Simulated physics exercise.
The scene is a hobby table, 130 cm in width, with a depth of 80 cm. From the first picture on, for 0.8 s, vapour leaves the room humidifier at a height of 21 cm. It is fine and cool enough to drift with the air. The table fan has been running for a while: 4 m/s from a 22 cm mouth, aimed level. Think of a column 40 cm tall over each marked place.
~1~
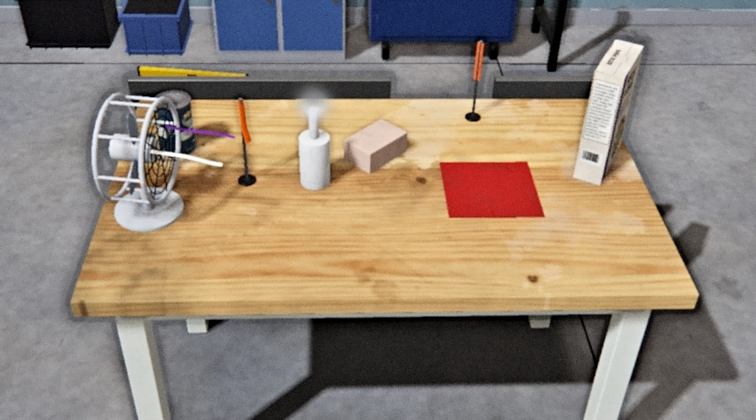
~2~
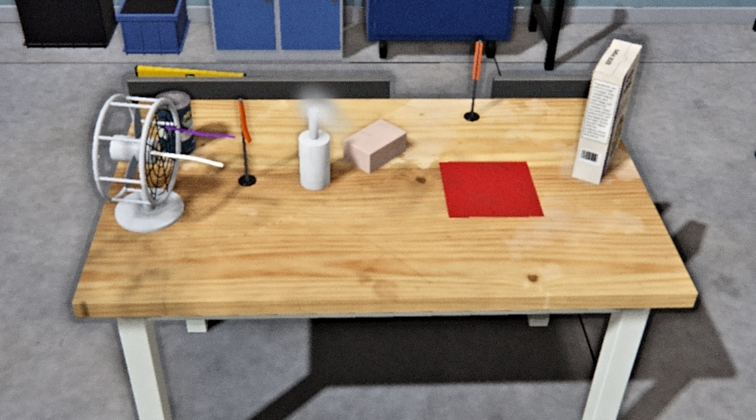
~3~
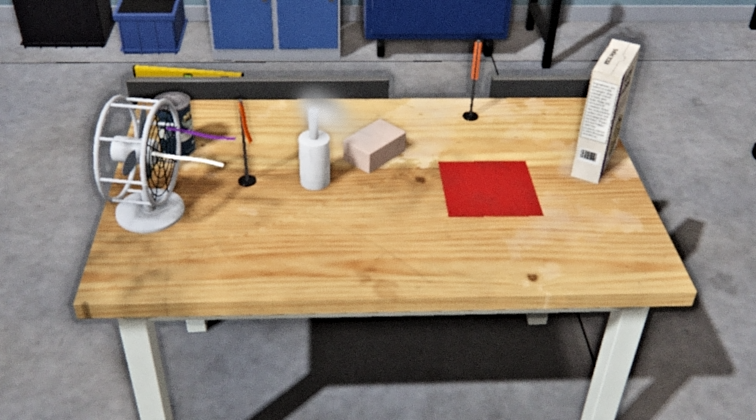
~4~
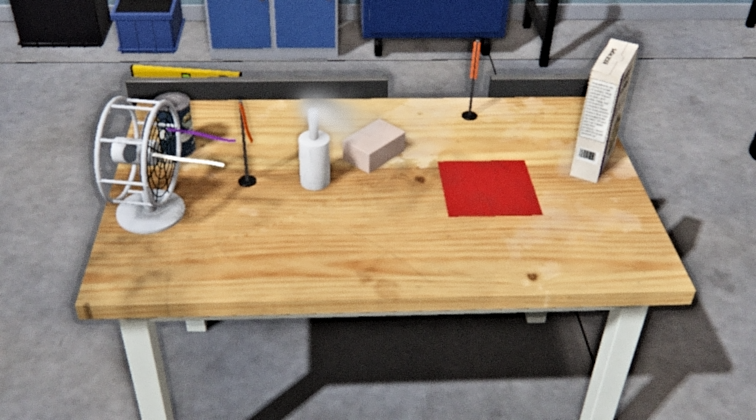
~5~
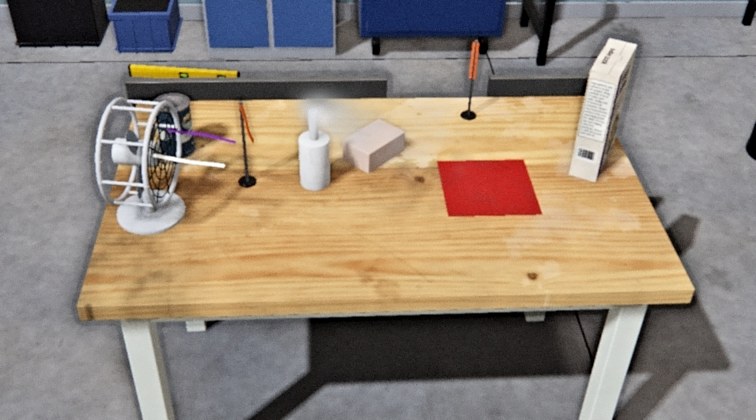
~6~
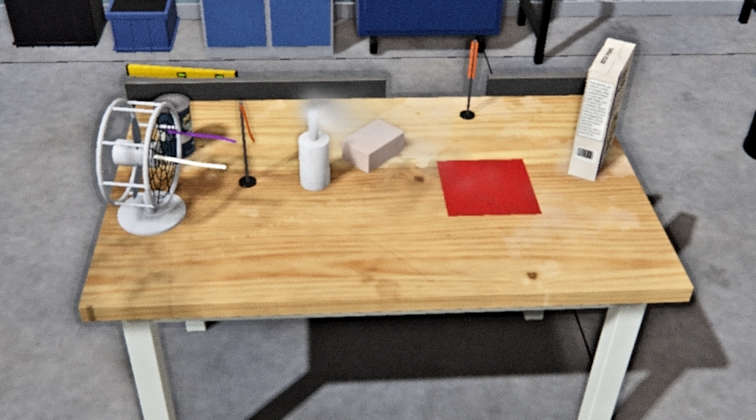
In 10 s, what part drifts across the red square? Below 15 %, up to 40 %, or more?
Over the red square: Above 40 %.
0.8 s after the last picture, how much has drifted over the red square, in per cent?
Some 60 per cent.
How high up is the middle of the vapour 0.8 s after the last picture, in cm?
Roughly 14 cm up.
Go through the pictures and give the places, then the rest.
In the first frame, the vapour is thickest near (313, 105), the room humidifier stands at (314, 122) and the table fan is at (139, 149).
In the second frame, the vapour is thickest near (318, 107) and reaches out to (340, 125) and the red square is centred on (489, 189).
In the third frame, the vapour is thickest near (322, 111) and reaches out to (363, 134), a ribbon ends at (475, 79) and a ribbon ends at (251, 142).
In the fourth frame, the vapour is thickest near (328, 114) and reaches out to (396, 145), the top of a carton is at (616, 57) and the top of a block is at (374, 136).
In the fifth frame, the vapour is thickest near (332, 116) and reaches out to (412, 151).
In the sixth frame, the vapour is thickest near (337, 119) and reaches out to (447, 161), a ribbon ends at (471, 78) and a ribbon ends at (254, 142).
Then, 0.8 s after the last picture we count, 62 % has passed over the red square, with 74 % still about or yet to come, and the middle of the rest is near (512, 151).
Then, 1.8 s after the last picture we count, 82 % has passed over the red square, with 17 % still about or yet to come, and the middle of the rest is near (593, 157).
Then, 3.8 s after the last picture we count, 83 % has passed over the red square, with 6 % still about or yet to come.
Then, 9.8 s after the last picture we count, 83 % has passed over the red square, with 3 % still about or yet to come.
